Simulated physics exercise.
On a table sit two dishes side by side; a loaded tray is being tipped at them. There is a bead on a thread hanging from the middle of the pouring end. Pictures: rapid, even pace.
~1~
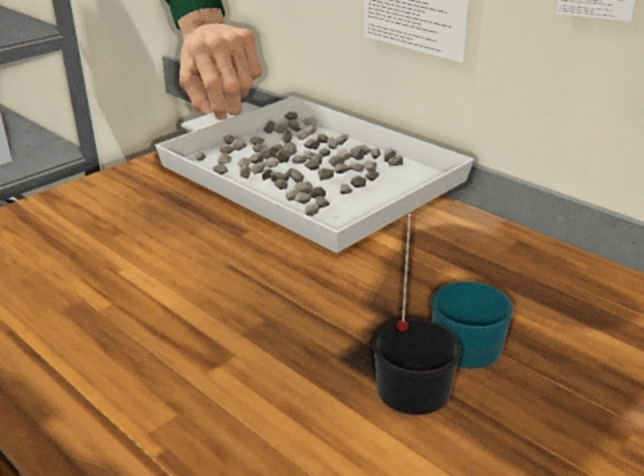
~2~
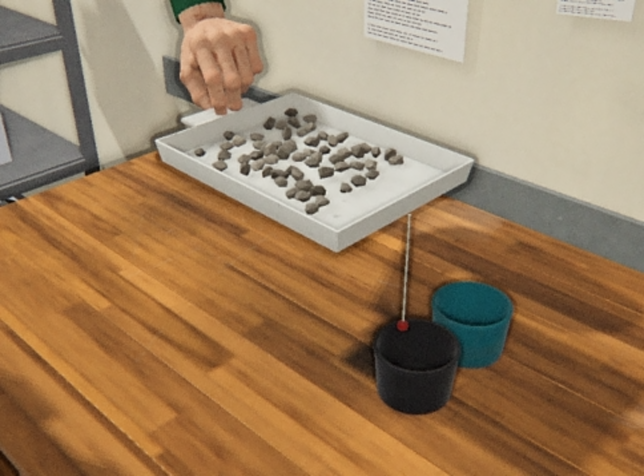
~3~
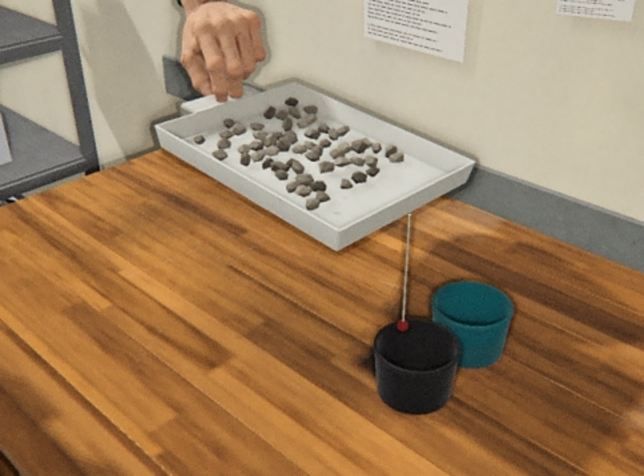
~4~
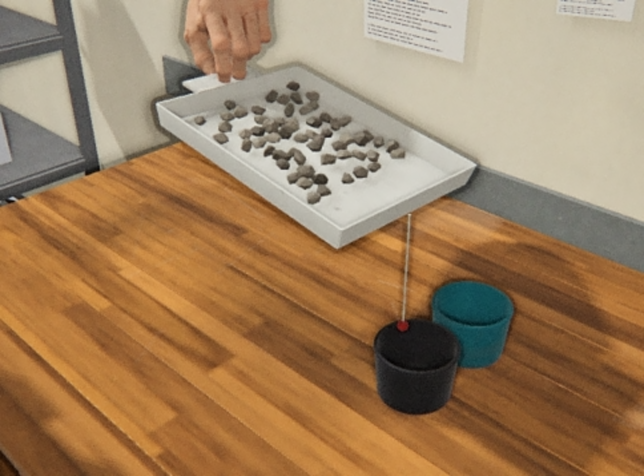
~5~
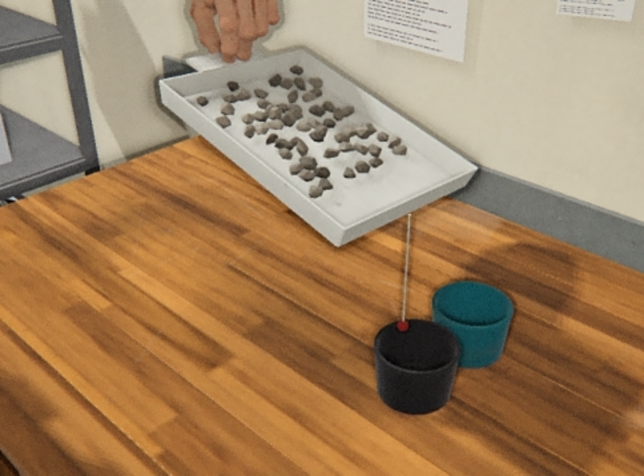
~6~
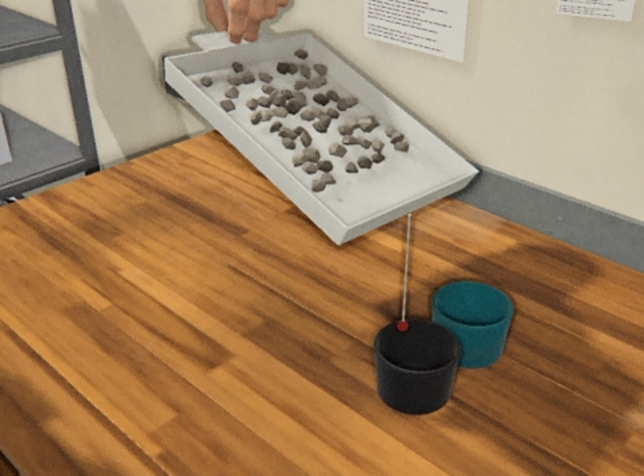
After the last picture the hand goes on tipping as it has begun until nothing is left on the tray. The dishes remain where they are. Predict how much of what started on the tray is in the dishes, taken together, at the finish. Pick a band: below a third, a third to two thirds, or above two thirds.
Taken together, the dishes hold a third to two thirds.
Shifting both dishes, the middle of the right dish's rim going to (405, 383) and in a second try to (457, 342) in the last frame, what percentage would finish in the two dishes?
You'd get near 0 per cent and afterwards near 50 per cent.
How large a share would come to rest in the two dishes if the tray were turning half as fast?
Roughly 60 percent.
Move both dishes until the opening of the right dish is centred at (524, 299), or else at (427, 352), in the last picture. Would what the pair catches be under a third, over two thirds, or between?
In order of the places: One to two thirds, then under a third.
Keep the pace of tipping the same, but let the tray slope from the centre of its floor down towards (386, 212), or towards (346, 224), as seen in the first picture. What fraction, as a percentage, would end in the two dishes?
First heading 20 %, second heading 0 %.
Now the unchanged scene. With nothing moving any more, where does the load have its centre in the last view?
I'd say the middle ends up at about (478, 359).
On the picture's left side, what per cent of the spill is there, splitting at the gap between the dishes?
About 10 per cent.
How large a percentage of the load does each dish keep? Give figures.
At the end, 10 percent of the load sits in the left dish and 40 percent in the right dish.
Soon, tray tipped steeply; most on the tray; a small part in the air.
A while on, tray tipped past a quarter turn; about a third on the tray; about a quarter in the right dish; about a third outside both; a small part in the air.
Towards the end, tray tipped past a quarter turn; a small part in the left dish; about half in the right dish; about half outside both.
Finally, tray tipped past a quarter turn; a small part in the left dish; about half in the right dish; about half outside both.
